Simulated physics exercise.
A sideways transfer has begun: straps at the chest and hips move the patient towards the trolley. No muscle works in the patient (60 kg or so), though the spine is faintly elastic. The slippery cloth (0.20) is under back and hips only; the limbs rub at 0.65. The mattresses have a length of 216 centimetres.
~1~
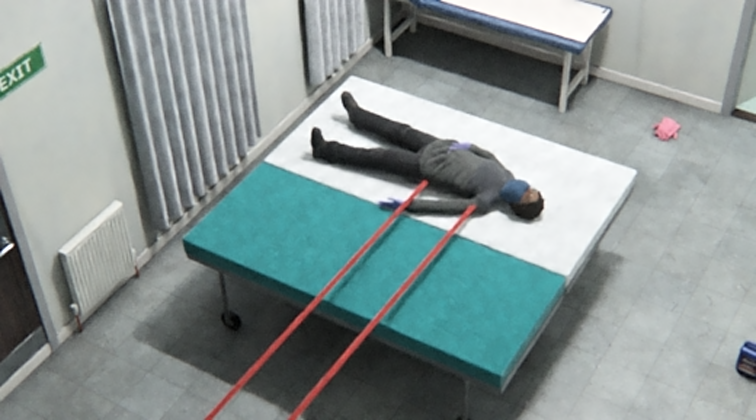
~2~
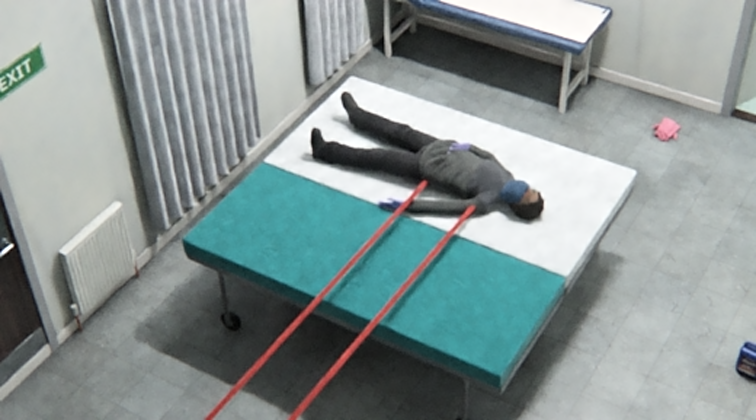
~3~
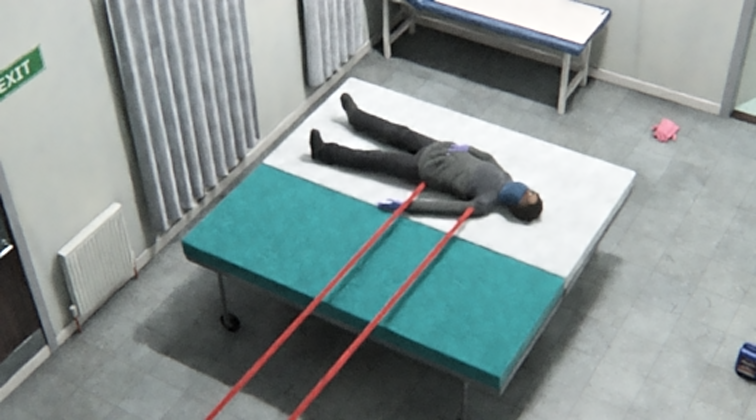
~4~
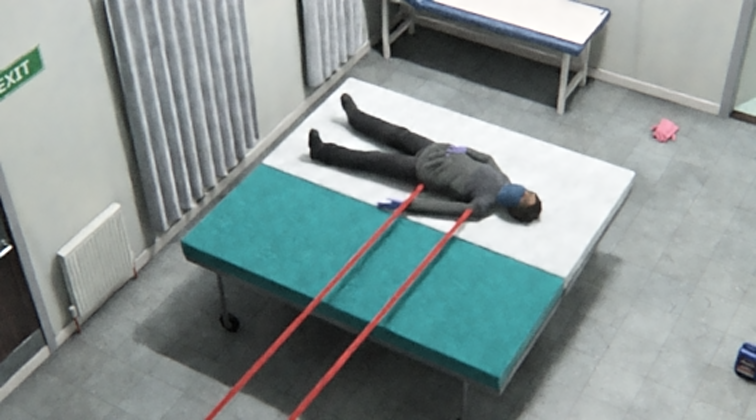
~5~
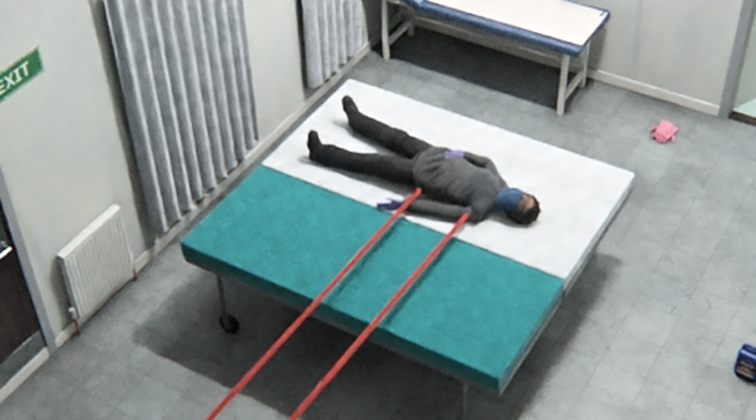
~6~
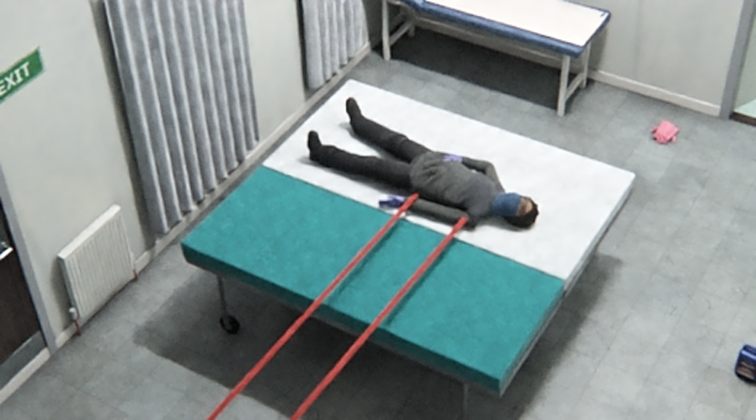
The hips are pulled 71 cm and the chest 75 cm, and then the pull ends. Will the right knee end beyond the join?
It ends up behind the join.
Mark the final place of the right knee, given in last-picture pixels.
Roughly at (385, 190).
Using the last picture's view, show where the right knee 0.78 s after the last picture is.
At that moment it is roughly at (391, 172).
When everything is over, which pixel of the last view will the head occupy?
Around (475, 280).
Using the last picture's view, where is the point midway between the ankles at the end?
Estimate: About (357, 165).
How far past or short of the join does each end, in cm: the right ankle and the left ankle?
Right ankle 40 cm short, left ankle 12 cm short.
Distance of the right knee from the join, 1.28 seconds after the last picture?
About 12 cm short.
Then, 0.28 s after the last picture the right knee is 44 cm short of the join, near (396, 153) in the last picture's view; the left hand 1 cm short of the join.
Then, 0.78 s after the last picture the right knee is 26 cm short of the join, near (391, 172) in the last picture's view; the left hand 23 cm past the join.
Then, 1.28 s after the last picture the right knee is 12 cm short of the join, near (386, 187) in the last picture's view; the left hand 38 cm past the join.
When all is still, head crosses the join; left hand crosses the join; right hand stops short of the join; left ankle stops short of the join; right ankle stops short of the join; right knee stops short of the join.
